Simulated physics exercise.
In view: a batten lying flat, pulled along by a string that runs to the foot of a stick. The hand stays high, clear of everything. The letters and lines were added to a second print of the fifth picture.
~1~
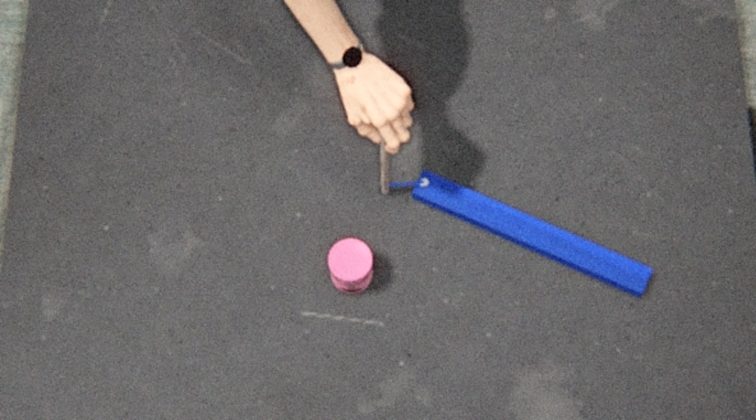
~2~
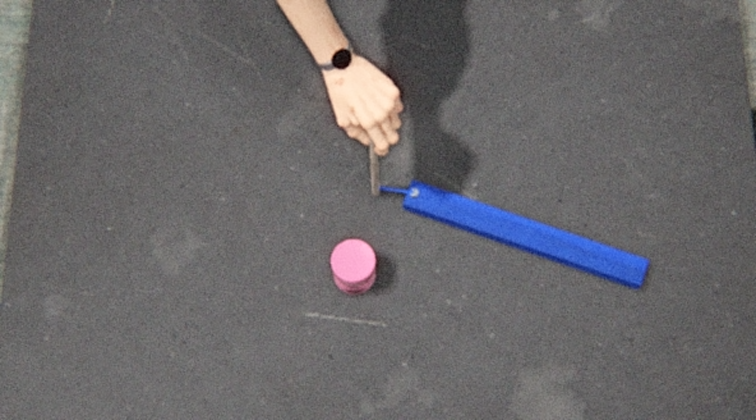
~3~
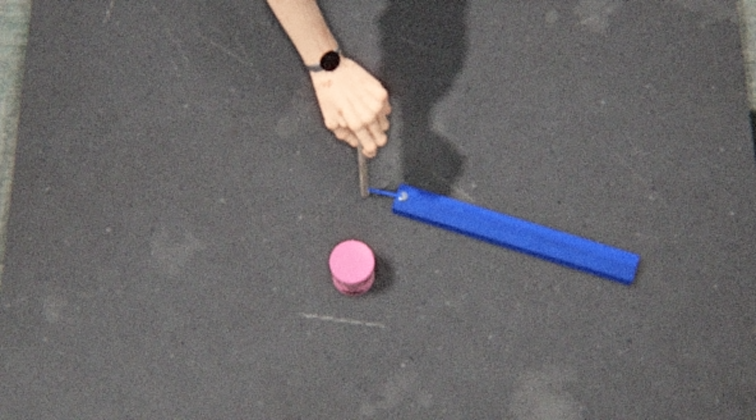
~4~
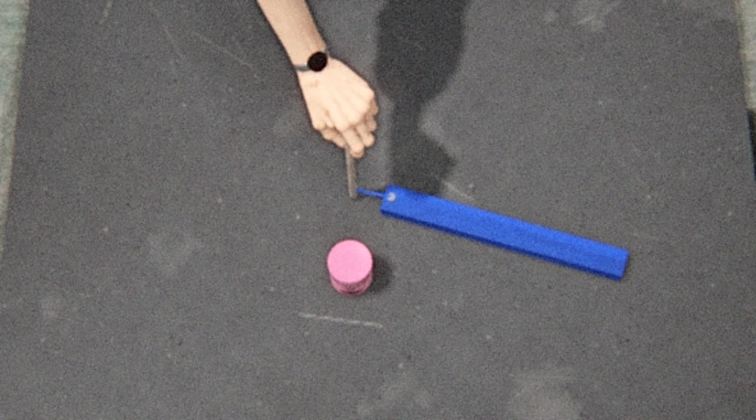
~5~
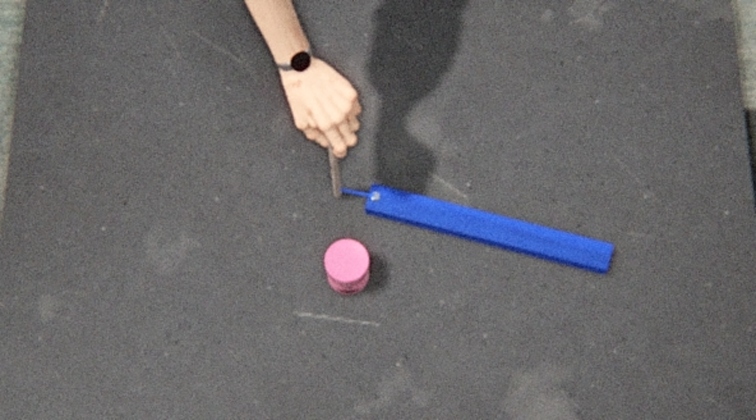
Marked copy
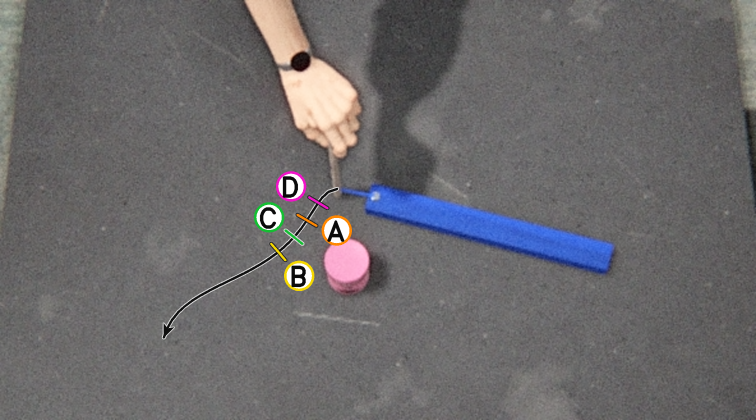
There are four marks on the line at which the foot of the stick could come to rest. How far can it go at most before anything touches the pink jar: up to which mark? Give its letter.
C is the last safe stop.
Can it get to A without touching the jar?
Yes.
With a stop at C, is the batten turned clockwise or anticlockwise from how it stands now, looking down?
For that mark, anticlockwise.
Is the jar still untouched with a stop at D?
Yes.
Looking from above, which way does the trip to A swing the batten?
Anticlockwise.
On the marked copy, A at (307, 220); B at (279, 252); C at (294, 237); D at (319, 203); the route from (337, 189) via (252, 269) to (164, 338).
With C. Early on, foot of the stick (319, 204), middle of the batten (472, 225).
Further on, foot of the stick (307, 221), middle of the batten (462, 227).
At the end, foot of the stick (294, 238), middle of the batten (450, 230); nothing has been touched.
As for the rest, A is safe but short; B is too far, the jar has been hit; D is safe but short.
